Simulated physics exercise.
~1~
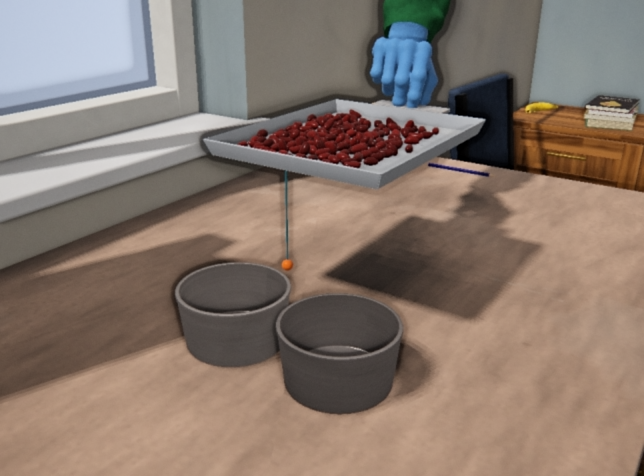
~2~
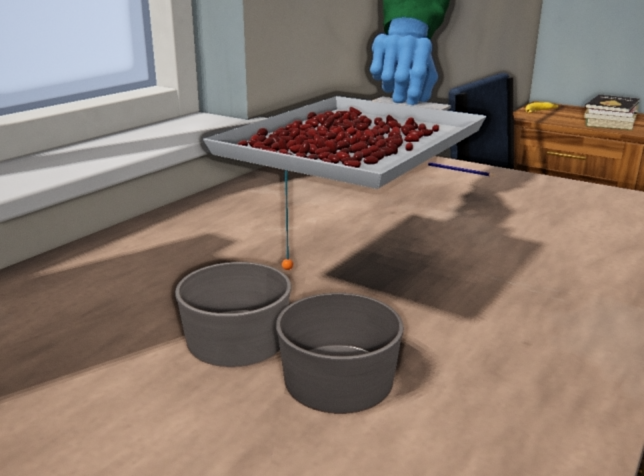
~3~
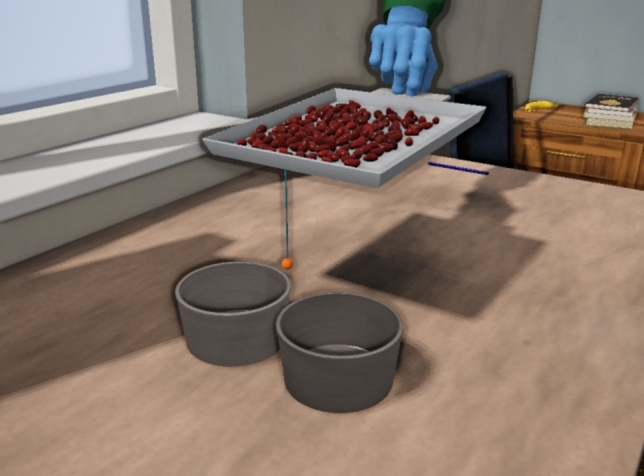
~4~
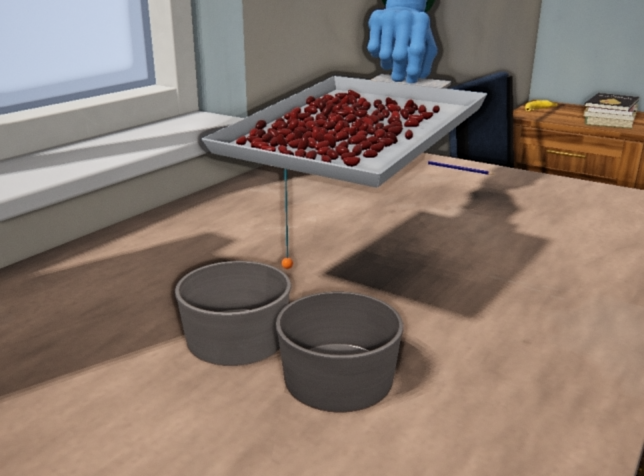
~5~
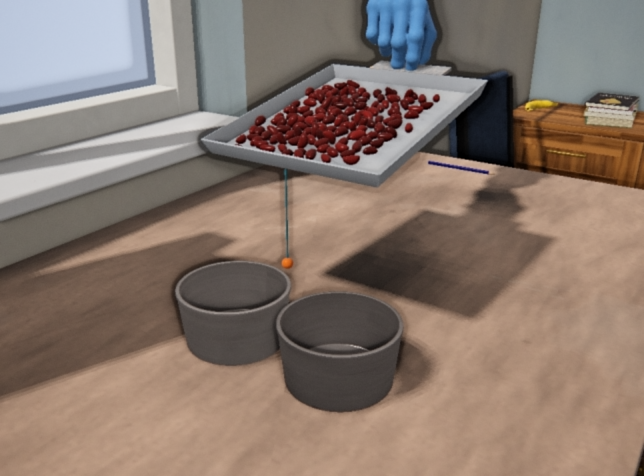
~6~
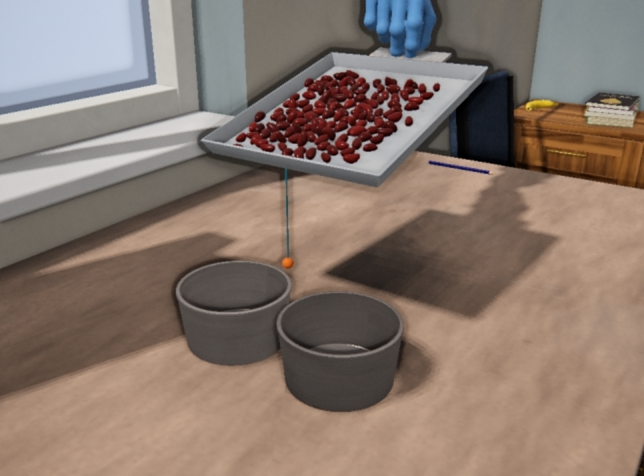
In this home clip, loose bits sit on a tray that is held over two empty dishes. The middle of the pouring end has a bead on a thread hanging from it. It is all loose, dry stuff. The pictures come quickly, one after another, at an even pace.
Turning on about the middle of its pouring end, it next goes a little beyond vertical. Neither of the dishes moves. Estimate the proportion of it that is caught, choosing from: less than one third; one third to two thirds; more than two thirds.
Proportion caught: More than two thirds.
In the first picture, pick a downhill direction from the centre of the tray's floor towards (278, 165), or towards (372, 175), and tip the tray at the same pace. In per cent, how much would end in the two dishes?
About 60 % and about 50 %.
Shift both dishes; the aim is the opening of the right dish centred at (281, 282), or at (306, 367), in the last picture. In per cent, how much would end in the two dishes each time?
Near 30 % and 20 %.
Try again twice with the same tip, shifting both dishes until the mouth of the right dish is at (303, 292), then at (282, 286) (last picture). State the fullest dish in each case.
Run 1: The one on the right side. Run 2: The one on the right side.
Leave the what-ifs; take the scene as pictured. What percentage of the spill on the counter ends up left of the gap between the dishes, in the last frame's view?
Estimate: About 90 percent.
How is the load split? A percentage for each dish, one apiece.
Left 40 %, right 30 %.
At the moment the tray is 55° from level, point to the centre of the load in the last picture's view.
Roughly at (300, 113).
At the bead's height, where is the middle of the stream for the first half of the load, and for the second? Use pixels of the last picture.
At (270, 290) for the first part, then at (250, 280) for the others.
Just after the last frame, tray tipped steeply; almost all on the tray; just a few in the air.
A moment on, tray tipped right over; almost all on the tray; just a few in the right dish; just a few in the left dish; just a few outside both; just a few in the air.
Further on, tray tipped past a quarter turn; roughly a third in the right dish; roughly a third in the left dish; roughly a quarter outside both.
When it is over, tray tipped past a quarter turn; roughly a third in the right dish; roughly a third in the left dish; roughly a quarter outside both.
